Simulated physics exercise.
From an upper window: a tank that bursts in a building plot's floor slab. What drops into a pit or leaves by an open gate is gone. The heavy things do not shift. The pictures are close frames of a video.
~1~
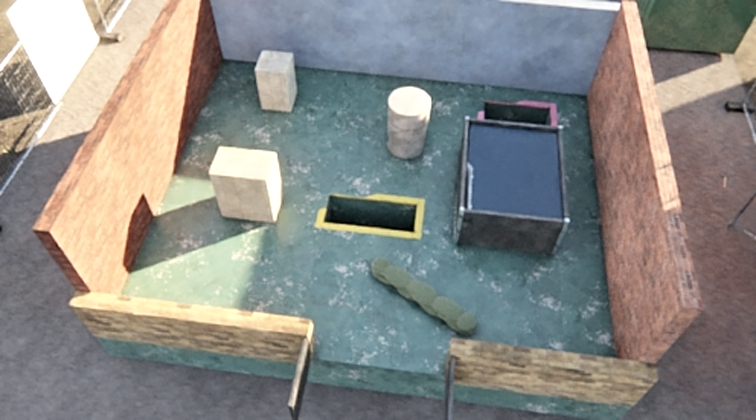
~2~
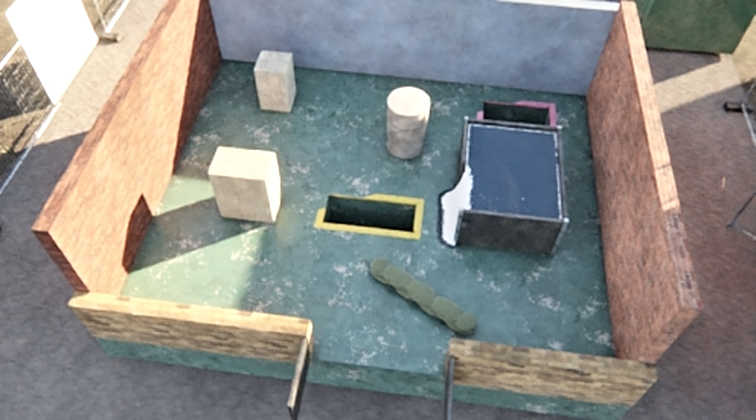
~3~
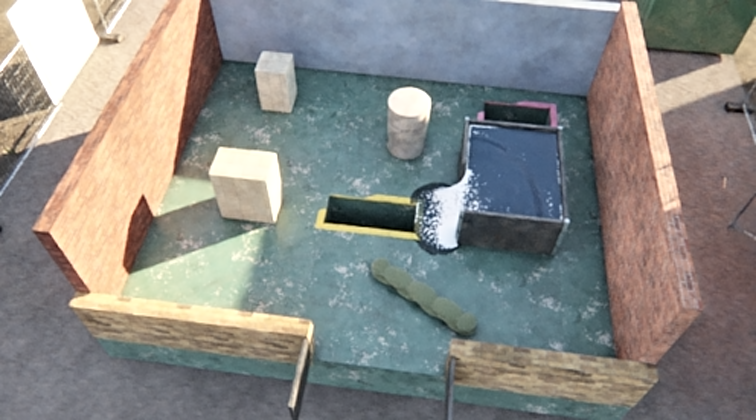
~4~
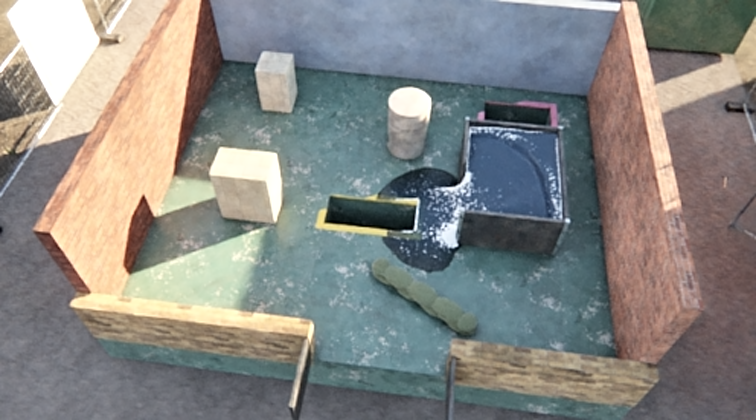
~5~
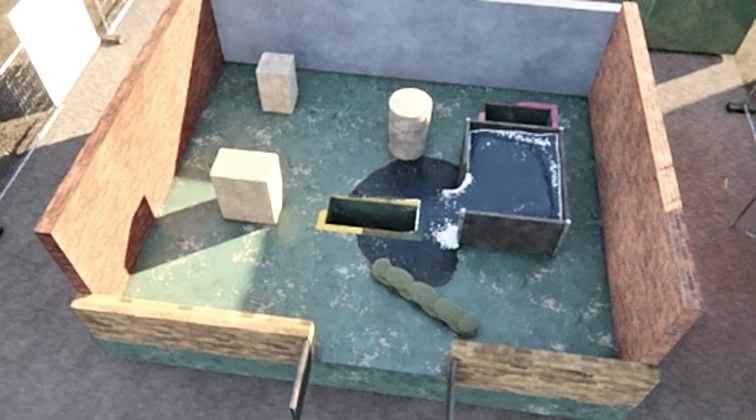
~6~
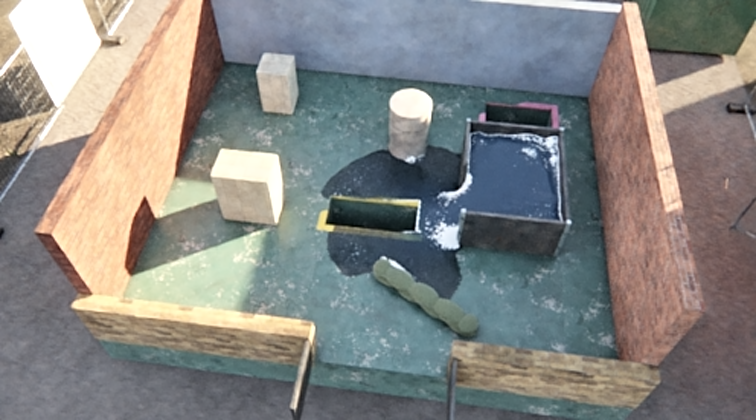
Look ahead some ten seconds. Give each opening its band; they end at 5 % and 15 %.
In the end: The gate takes under 5 %; the yellow pit takes over 15 %; the pink pit takes under 5 %.
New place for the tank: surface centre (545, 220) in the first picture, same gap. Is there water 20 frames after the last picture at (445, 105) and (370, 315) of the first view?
As listed: Free of water, clear.
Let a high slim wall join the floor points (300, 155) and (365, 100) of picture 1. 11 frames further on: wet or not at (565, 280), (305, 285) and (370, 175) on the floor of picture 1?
One after the other: Not flooded, under water, awash.
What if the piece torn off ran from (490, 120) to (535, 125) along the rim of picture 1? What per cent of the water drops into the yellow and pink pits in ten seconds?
Roughly, in per cent: Yellow 0, pink 70.
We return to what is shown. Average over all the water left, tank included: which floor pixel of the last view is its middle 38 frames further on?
I would point to (372, 210).
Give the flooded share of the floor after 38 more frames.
Roughly 60 per cent.
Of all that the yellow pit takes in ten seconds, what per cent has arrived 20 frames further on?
Roughly 70 per cent.
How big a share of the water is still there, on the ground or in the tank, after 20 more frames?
Roughly 64 per cent.
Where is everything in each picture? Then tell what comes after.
Still water in the water tank at (513, 170), in the first frame.
Water pours out at (460, 208) and has run to (452, 245), in the second frame.
Water pours out at (460, 209) and has run to (420, 193), in the third frame.
The front is at (384, 197), out from the gap at (461, 209), in the fourth frame.
Water pours out at (462, 210) and has run to (354, 197), in the fifth frame.
Water pours out at (462, 210) and has run to (329, 192), in the sixth frame.
A moment on, water covers 25 % of the floor; the gate 0 %, the yellow pit 17 %, the pink pit 0 %.
Next, water covers 45 % of the floor; the gate 0 %, the yellow pit 26 %, the pink pit 0 %.
Then, water covers 50 % of the floor; the gate 0 %, the yellow pit 36 %, the pink pit 0 %.
Later, water covers 60 % of the floor; the gate 0 %, the yellow pit 45 %, the pink pit 0 %.
In the end, water covers 75 % of the floor; the gate 1 %, the yellow pit 52 %, the pink pit 0 %.
